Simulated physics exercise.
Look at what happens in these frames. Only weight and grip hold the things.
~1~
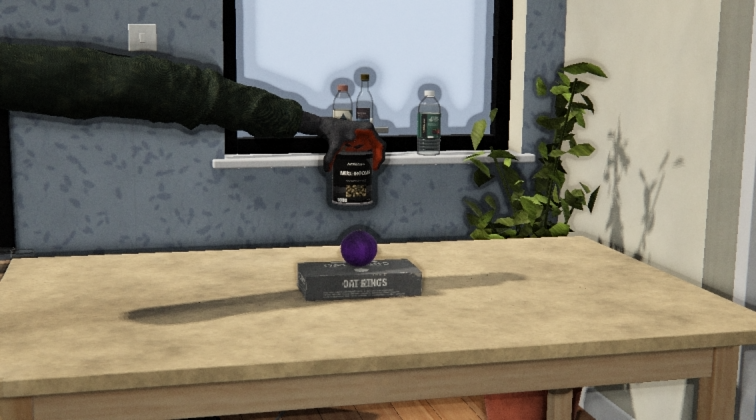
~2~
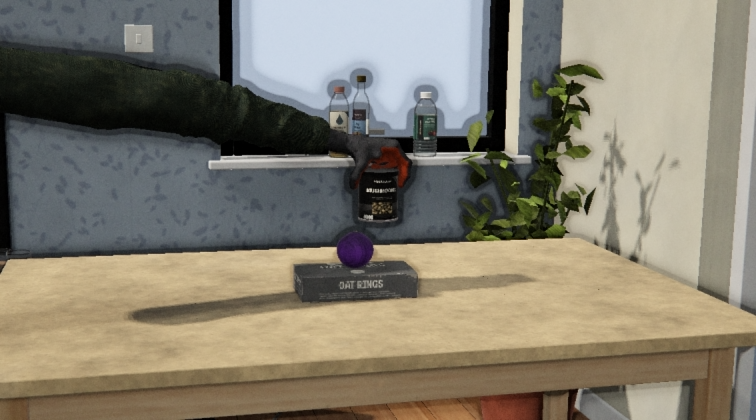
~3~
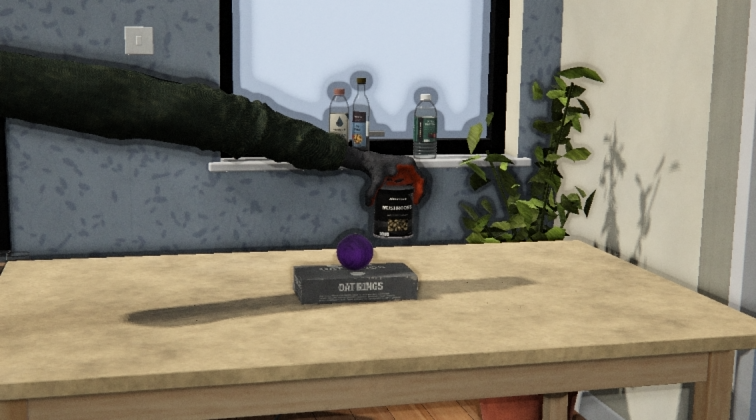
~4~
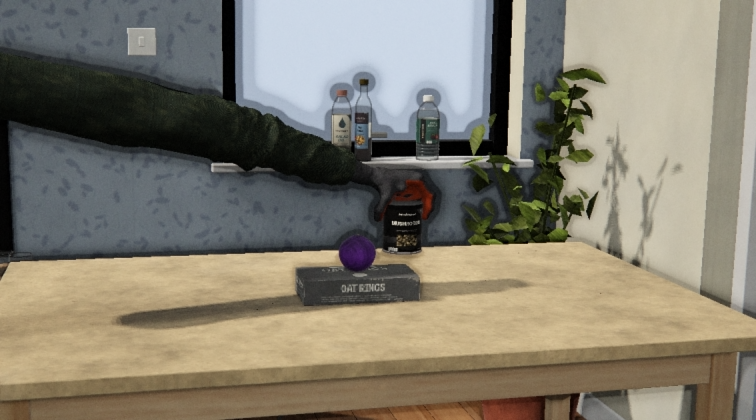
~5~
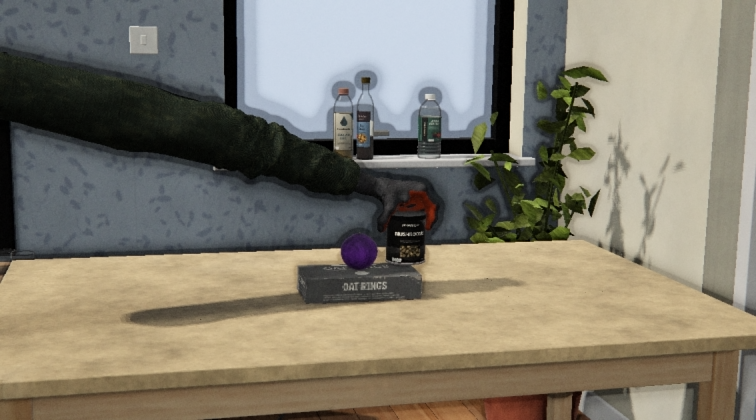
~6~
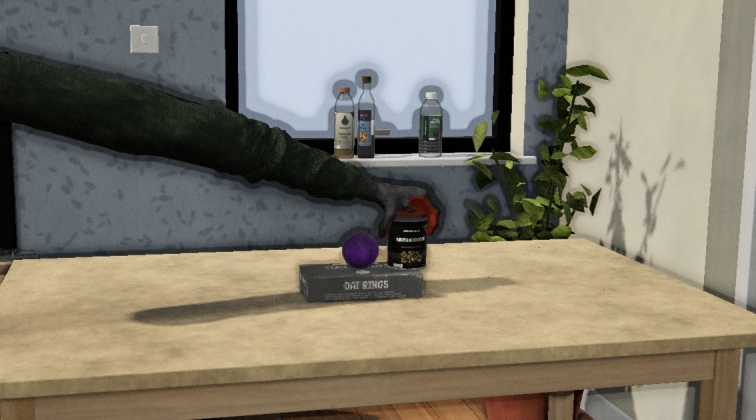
In this clip, a dark-sleeved arm reaching in from the left lowers a black pot down and to the right, bringing it behind a purple onion that stays still on an oat rings box on the table.
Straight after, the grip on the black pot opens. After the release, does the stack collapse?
It is going to rest securely.
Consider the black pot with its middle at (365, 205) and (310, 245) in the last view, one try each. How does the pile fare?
First, it loses its balance; second, it stays up.
Then, 0.30 s after the last picture, nothing has stirred.
Then, 0.70 s after the last picture, black pot resting near (407, 243).
At rest, all 3 in place. Seen from the same camera at the end, black pot near (407, 243). The pile stays up.
